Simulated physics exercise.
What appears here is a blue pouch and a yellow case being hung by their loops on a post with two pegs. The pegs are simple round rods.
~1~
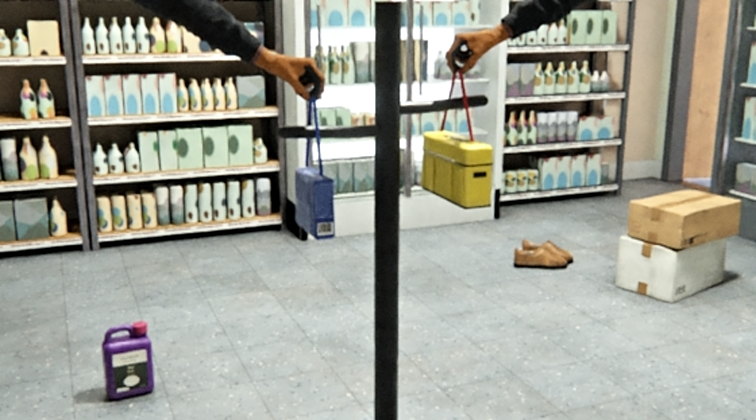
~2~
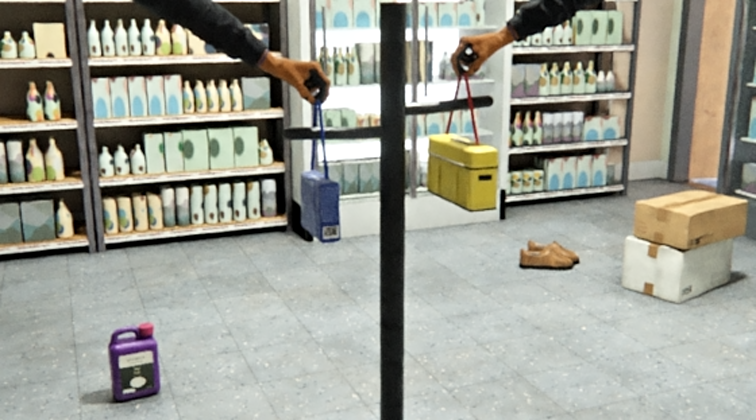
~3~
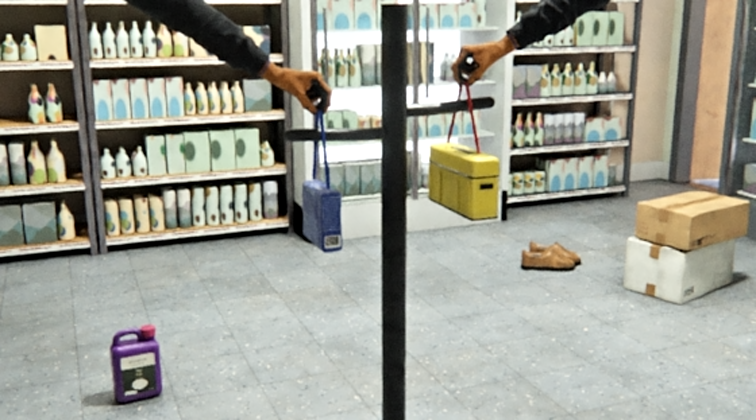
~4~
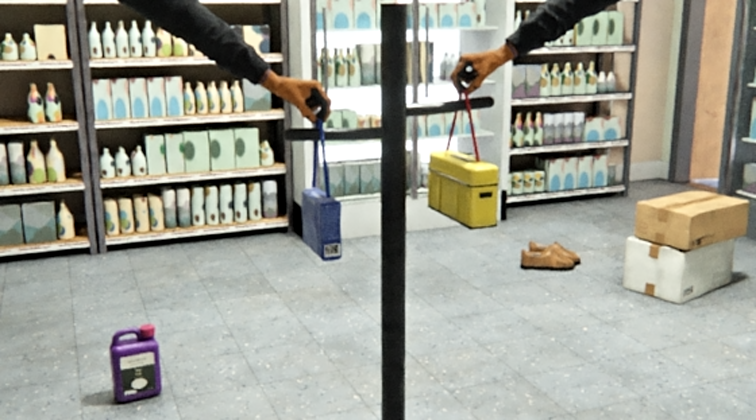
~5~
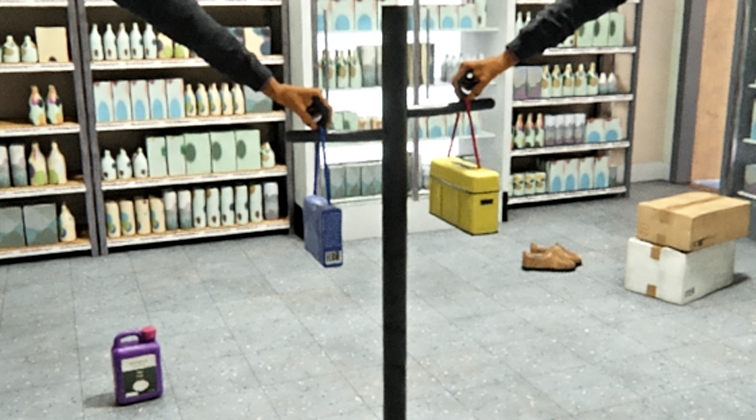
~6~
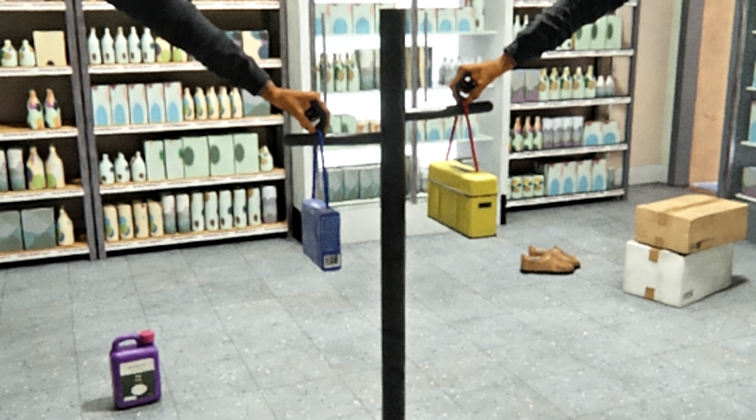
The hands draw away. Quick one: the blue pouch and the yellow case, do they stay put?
The blue pouch stays on the peg; the yellow case stays on the peg.
Then, 0.22 s later than the last view, blue pouch hanging from its loop near (321, 235); yellow case hanging from its loop near (460, 199).
Then, 0.80 s later than the last view, blue pouch hanging from its loop near (324, 235); yellow case hanging from its loop near (461, 199).
Finally, blue pouch hanging from its loop near (324, 236); yellow case hanging from its loop near (461, 199). The blue pouch remains on its peg and the yellow case stays hanging.
